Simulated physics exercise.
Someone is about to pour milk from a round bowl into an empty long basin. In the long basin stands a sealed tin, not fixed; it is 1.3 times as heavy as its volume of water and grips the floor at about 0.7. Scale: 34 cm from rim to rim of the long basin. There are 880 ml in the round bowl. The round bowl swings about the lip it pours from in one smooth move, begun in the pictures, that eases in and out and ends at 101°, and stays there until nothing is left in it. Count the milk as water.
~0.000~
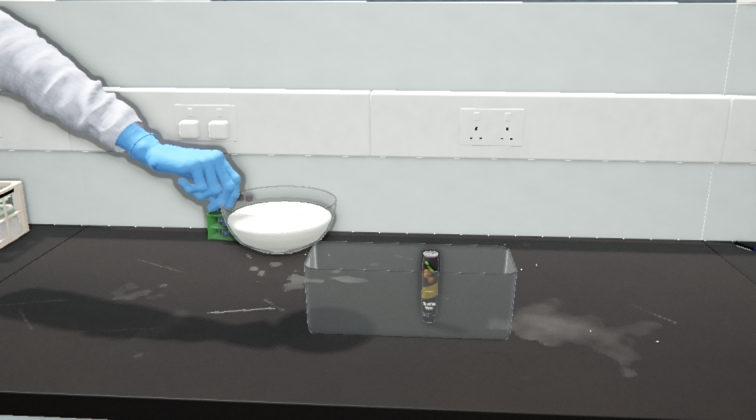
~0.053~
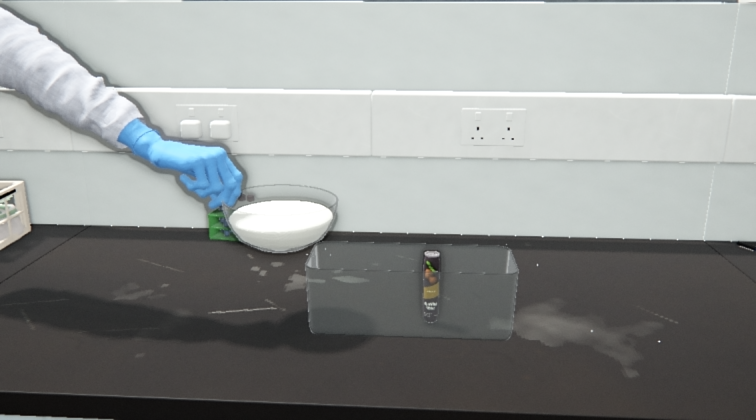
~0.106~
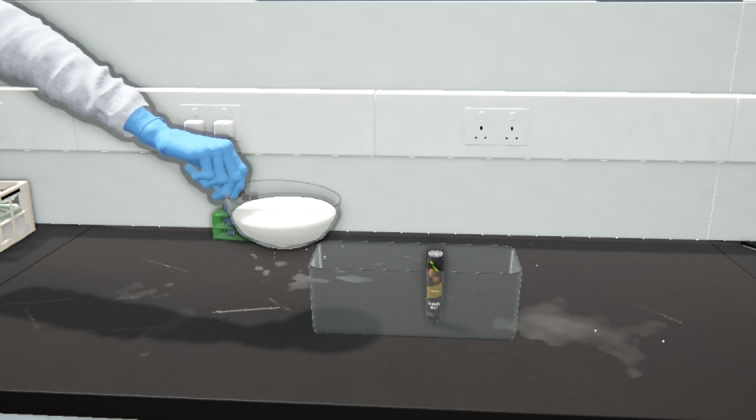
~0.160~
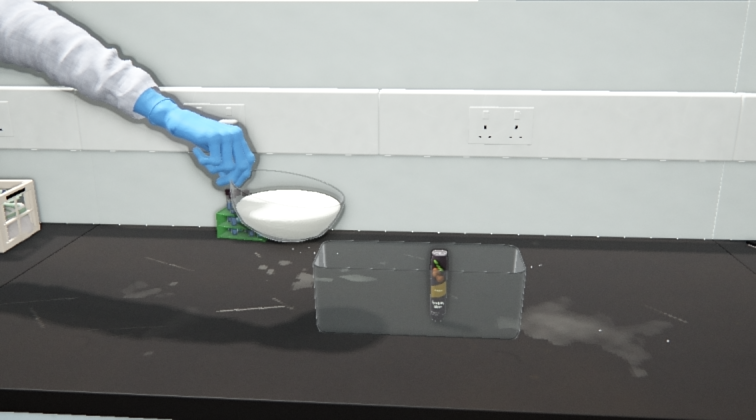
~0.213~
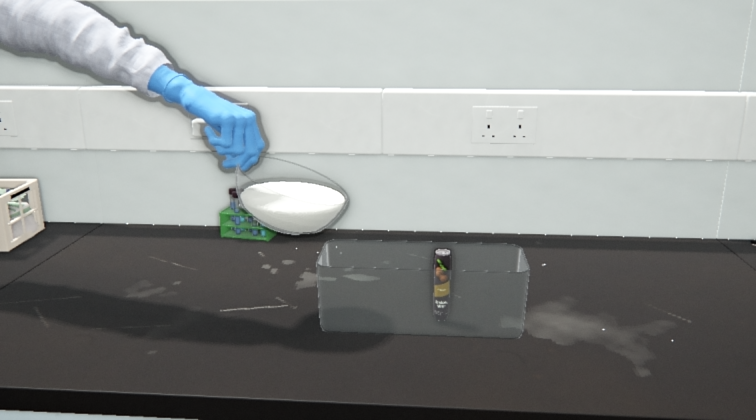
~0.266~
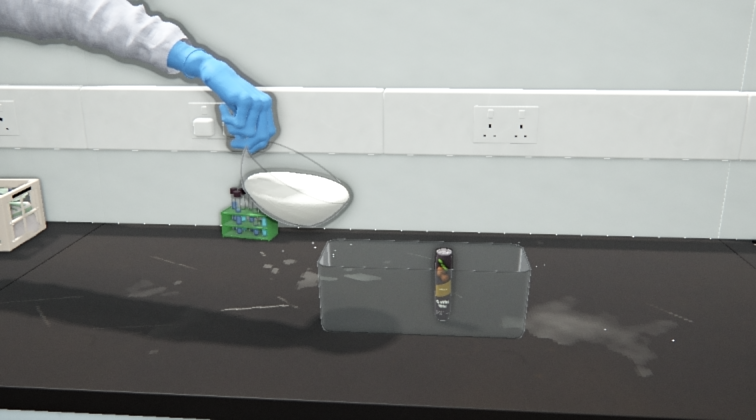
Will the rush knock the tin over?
It goes over.
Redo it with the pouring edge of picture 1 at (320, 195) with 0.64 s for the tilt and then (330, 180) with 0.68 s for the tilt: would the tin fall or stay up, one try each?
First it goes over; then it topples.
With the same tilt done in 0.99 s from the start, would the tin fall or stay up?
Then it topples.
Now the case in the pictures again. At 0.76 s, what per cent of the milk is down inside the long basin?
Some 90 per cent.
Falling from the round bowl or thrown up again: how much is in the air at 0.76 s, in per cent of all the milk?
Near 7 in a hundred.
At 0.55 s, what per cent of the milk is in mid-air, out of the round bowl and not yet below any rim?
Near 58 in a hundred.
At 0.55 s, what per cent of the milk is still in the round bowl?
Some 30 per cent.
Then, 0.55 s in, the tilt is 88° and 29 per cent is still to pour; the tin stands where it began.
Then, 0.76 s in, the tilt is 101° and 0 per cent is still to pour; the tin leans 6°.
Then, 0.98 s in, the tilt is 101° and 0 per cent is still to pour; the tin leans 12°.
Then, 1.22 s in, the tilt is 101° and 0 per cent is still to pour; the tin lies on its side.
Finally, the tin lies on its side.
